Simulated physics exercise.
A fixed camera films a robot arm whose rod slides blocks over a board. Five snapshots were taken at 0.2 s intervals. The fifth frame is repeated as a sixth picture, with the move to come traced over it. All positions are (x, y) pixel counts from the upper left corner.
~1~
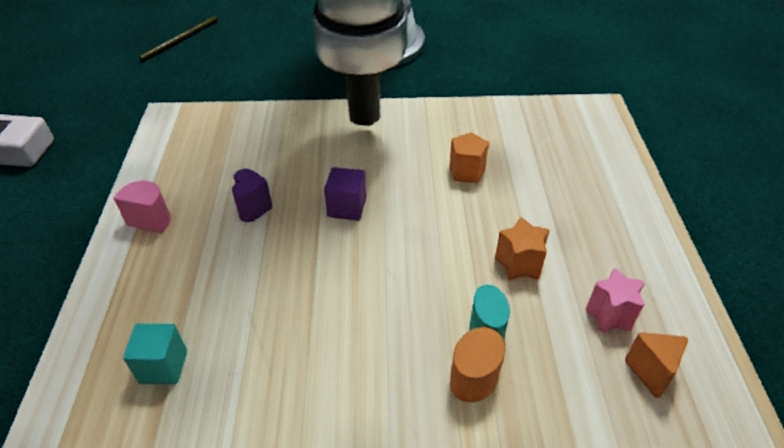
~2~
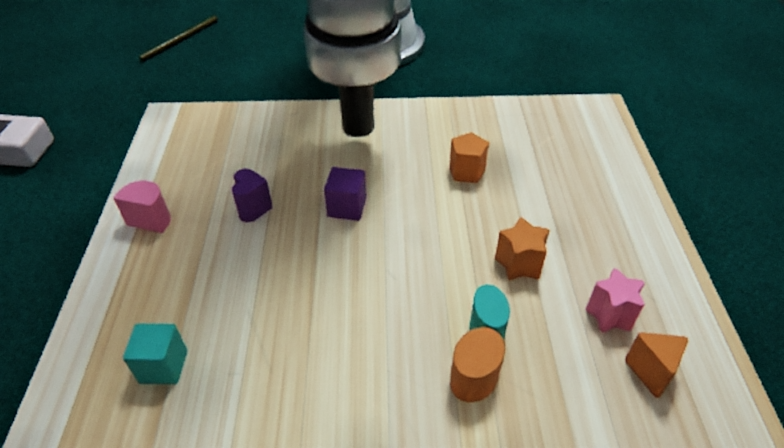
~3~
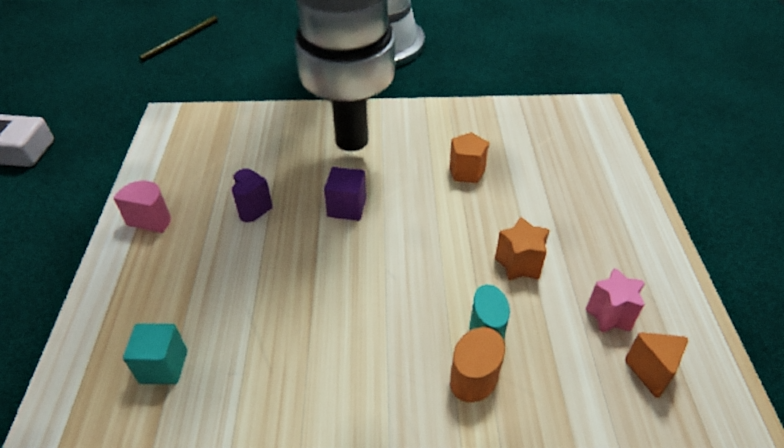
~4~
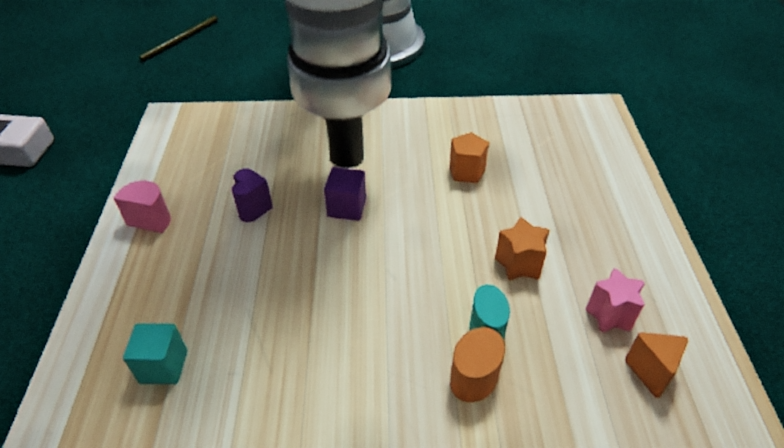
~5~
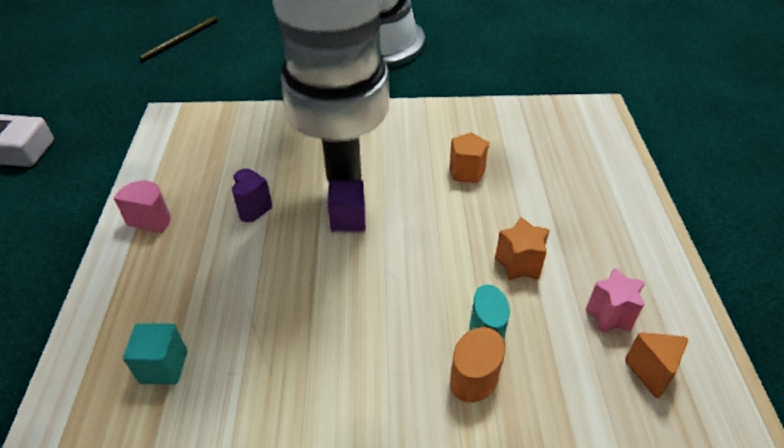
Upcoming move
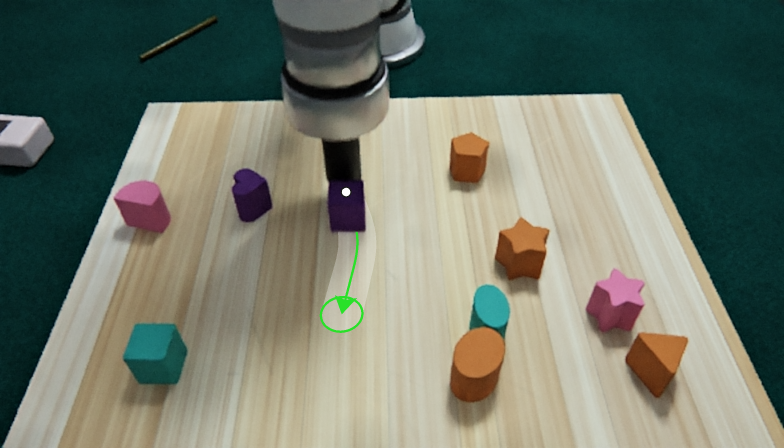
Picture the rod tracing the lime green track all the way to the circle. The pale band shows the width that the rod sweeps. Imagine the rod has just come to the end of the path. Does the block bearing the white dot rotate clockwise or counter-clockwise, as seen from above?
It goes round opposite to clock hands.
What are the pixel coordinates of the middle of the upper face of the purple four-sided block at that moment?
Its top centre is at about (369, 313).
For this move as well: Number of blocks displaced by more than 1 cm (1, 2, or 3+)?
My guess is one.
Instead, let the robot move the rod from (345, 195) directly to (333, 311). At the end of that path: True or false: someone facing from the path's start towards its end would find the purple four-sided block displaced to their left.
That is true.
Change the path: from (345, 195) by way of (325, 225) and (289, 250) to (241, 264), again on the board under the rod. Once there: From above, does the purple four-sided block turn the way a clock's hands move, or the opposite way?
It rotates counterclockwise.
Drawn move, from (345, 195) over (357, 249) to (342, 314); the dot is on the purple four-sided block.
The first path, step by step. One third of the way, rod at (355, 213); purple four-sided block at (357, 230).
Two thirds of the way, rod at (352, 253); purple four-sided block at (363, 273), turned 25° anticlockwise.
At the end, rod at (340, 297); purple heart block still; purple four-sided block at (369, 313), turned 55° anticlockwise.
